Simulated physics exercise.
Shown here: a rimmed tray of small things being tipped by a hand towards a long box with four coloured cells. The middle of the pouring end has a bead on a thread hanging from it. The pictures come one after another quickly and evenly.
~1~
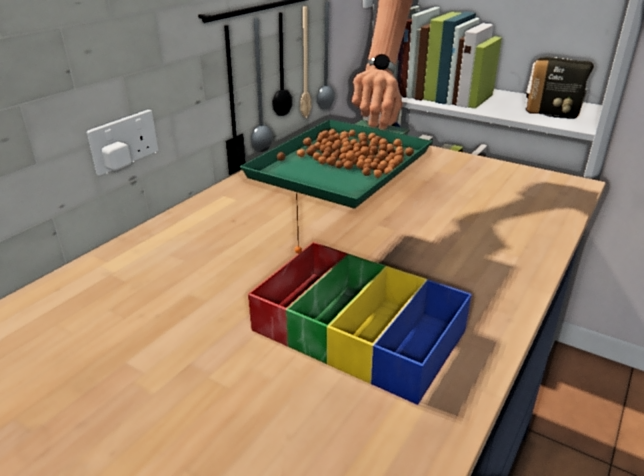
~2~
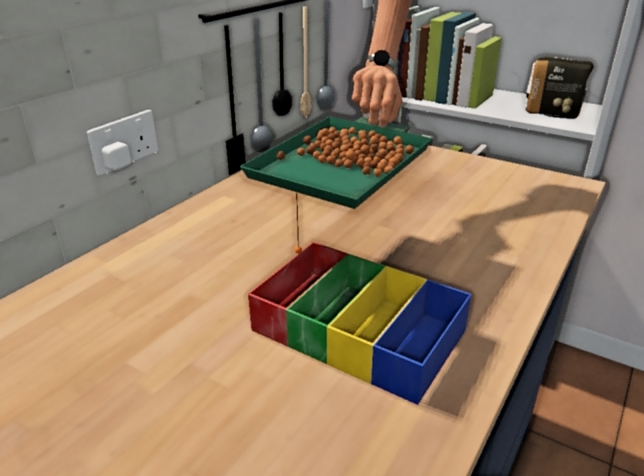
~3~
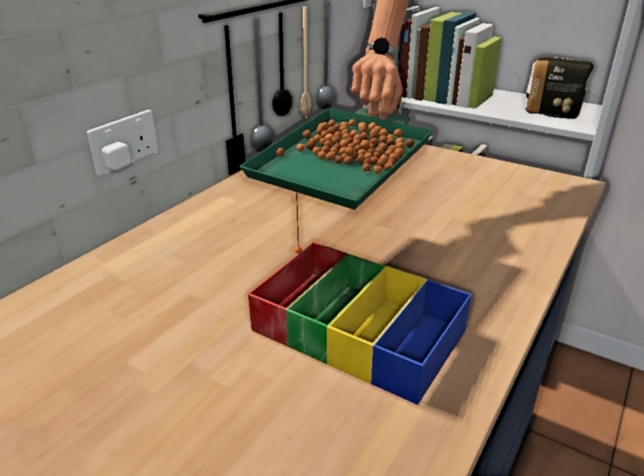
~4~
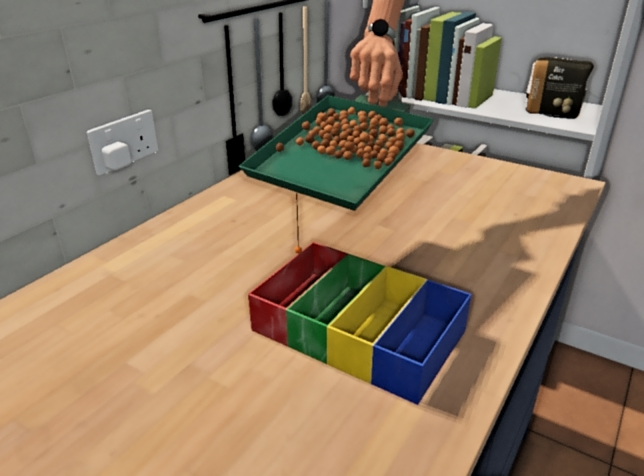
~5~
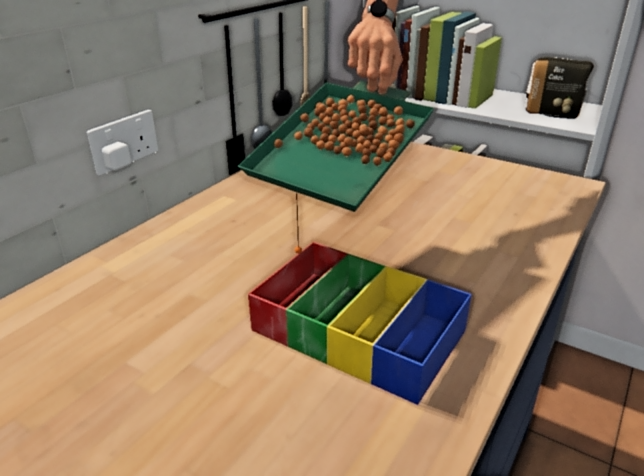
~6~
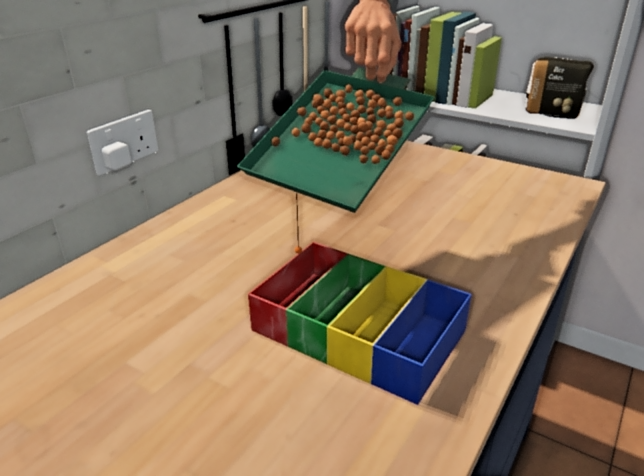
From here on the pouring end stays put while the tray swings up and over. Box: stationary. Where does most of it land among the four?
Most of it lands in the green cell.
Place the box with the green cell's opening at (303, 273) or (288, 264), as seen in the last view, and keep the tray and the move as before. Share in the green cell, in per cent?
30 %, 30 %.
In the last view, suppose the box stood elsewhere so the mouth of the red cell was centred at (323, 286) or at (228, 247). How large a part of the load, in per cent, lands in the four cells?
Close to 60 per cent, followed by close to 90 per cent.
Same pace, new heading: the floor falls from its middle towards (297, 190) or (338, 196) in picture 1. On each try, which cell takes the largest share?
The first time it is red, and the second time it is the cell in green.
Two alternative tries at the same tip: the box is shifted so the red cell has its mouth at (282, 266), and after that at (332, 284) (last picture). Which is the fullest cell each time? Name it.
It would be the green cell the first time and the red one the second time.
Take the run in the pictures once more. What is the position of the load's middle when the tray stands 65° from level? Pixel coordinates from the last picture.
The load is centred around (316, 198).
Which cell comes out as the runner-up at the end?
Next after the leader comes red.
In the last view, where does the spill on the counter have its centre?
Approximate centre, last frame: (216, 318).
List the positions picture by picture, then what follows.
The first frame shows corners of the pouring end (247, 166) and (355, 195), level; middle of the load (352, 154), hazelnuts; bead on its thread (299, 250); red cell (268, 316); green cell (307, 333); yellow cell (350, 351); blue cell (396, 371).
The second frame shows corners of the pouring end (247, 166) and (355, 196), level; middle of the load (352, 152).
The third frame shows corners of the pouring end (246, 165) and (355, 197), tipped barely, lowest at the right corner; middle of the load (352, 147).
The fourth frame shows corners of the pouring end (245, 165) and (354, 199), tipped a little, lowest at the right corner; middle of the load (351, 140).
The fifth frame shows corners of the pouring end (245, 165) and (354, 201), tipped clearly, lowest at the right corner; middle of the load (356, 127).
The sixth frame shows corners of the pouring end (244, 165) and (353, 203), tipped clearly, lowest at the right corner; middle of the load (354, 121), roughly a third on the move; red cell (268, 316); green cell (307, 333); yellow cell (350, 351); blue cell (396, 371).
Just after the last frame, tray tipped steeply; roughly two thirds on the tray; about a tenth in the green cell; about a tenth in the red cell; roughly a quarter falling or outside the box.
A moment on, tray tipped past a quarter turn; about a tenth on the tray; roughly a third in the green cell; roughly a quarter in the red cell; about a tenth in the yellow cell; roughly a quarter falling or outside the box.
Further on, tray tipped past a quarter turn; roughly half in the green cell; roughly a third in the red cell; about a tenth in the yellow cell; about a tenth falling or outside the box.
When it is over, tray tipped past a quarter turn; roughly half in the green cell; roughly a third in the red cell; about a tenth in the yellow cell; not one in the blue cell; about a tenth outside the box.
